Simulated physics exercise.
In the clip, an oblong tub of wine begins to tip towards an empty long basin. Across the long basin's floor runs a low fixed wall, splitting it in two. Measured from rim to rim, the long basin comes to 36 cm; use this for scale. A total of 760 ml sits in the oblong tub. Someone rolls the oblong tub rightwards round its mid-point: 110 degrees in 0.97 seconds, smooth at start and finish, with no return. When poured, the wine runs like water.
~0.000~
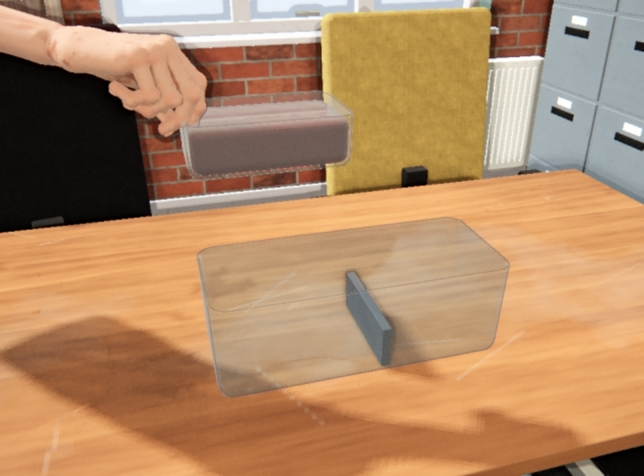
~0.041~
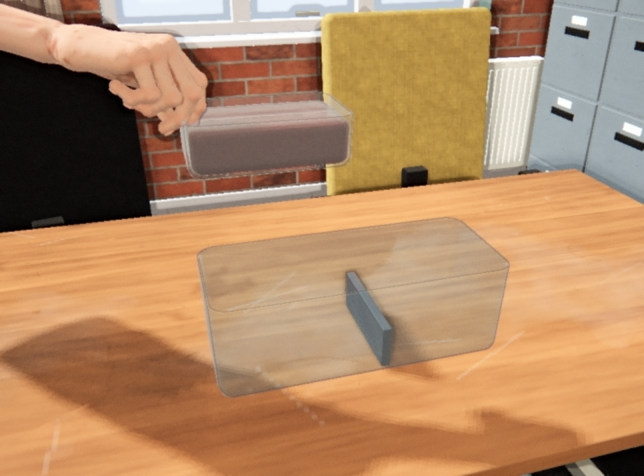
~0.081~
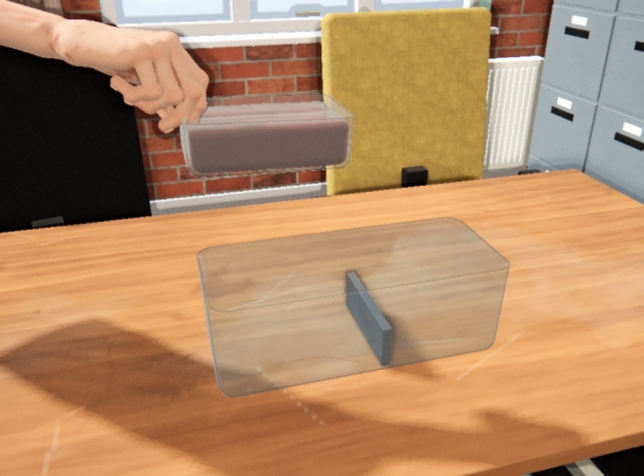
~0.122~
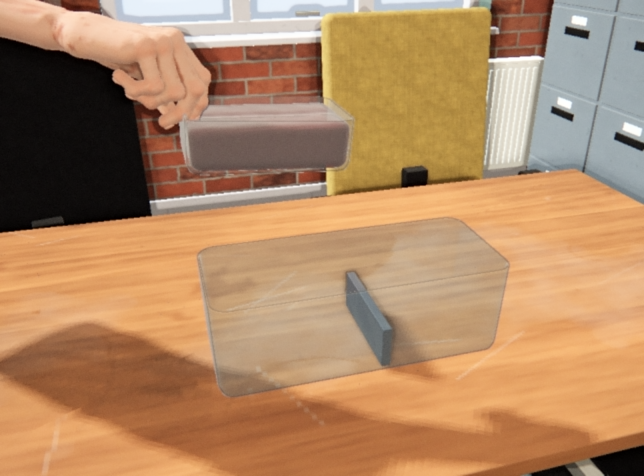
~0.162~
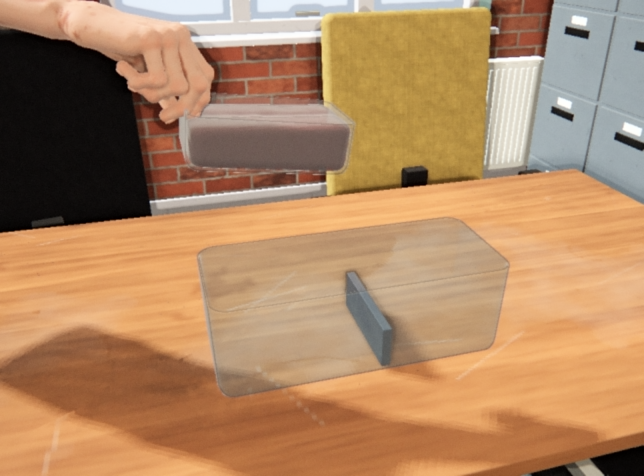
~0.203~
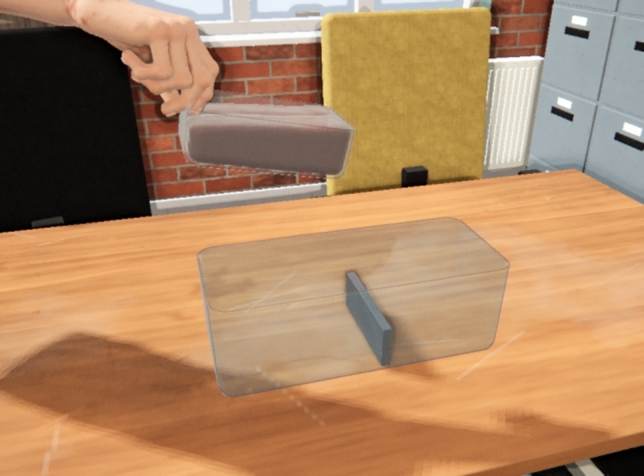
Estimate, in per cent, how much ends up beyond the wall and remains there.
Roughly 68 % ends up beyond the wall.
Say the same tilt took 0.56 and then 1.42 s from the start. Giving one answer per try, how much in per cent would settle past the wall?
65 per cent first, 70 per cent second.
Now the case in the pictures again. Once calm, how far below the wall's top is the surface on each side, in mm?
Close to 50 mm left and close to 30 mm right.
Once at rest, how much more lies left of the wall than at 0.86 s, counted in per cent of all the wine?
That is roughly 5 in a hundred of the whole.
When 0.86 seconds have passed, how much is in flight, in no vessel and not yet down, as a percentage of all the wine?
Estimate: Around 4 per cent.
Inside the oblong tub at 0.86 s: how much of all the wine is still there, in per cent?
Around 3 in a hundred.
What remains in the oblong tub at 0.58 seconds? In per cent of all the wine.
20 %.
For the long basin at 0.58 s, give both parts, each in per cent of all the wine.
Left side near 1, right side near 20.
Then, 0.58 s in, the tilt is 72° and 21 per cent is still to pour, 1 is left of the wall and 20 right of it.
Then, 0.86 s in, the tilt is 107° and 3 per cent is still to pour, 17 is left of the wall and 68 right of it.
Then, 1.15 s in, the tilt is 110° and 0 per cent is still to pour, 22 is left of the wall and 68 right of it.
Then, 1.47 s in, the tilt is 110° and 0 per cent is still to pour, 22 is left of the wall and 68 right of it.
Finally, 22 per cent lies left of the wall, 68 right of it and 10 outside.
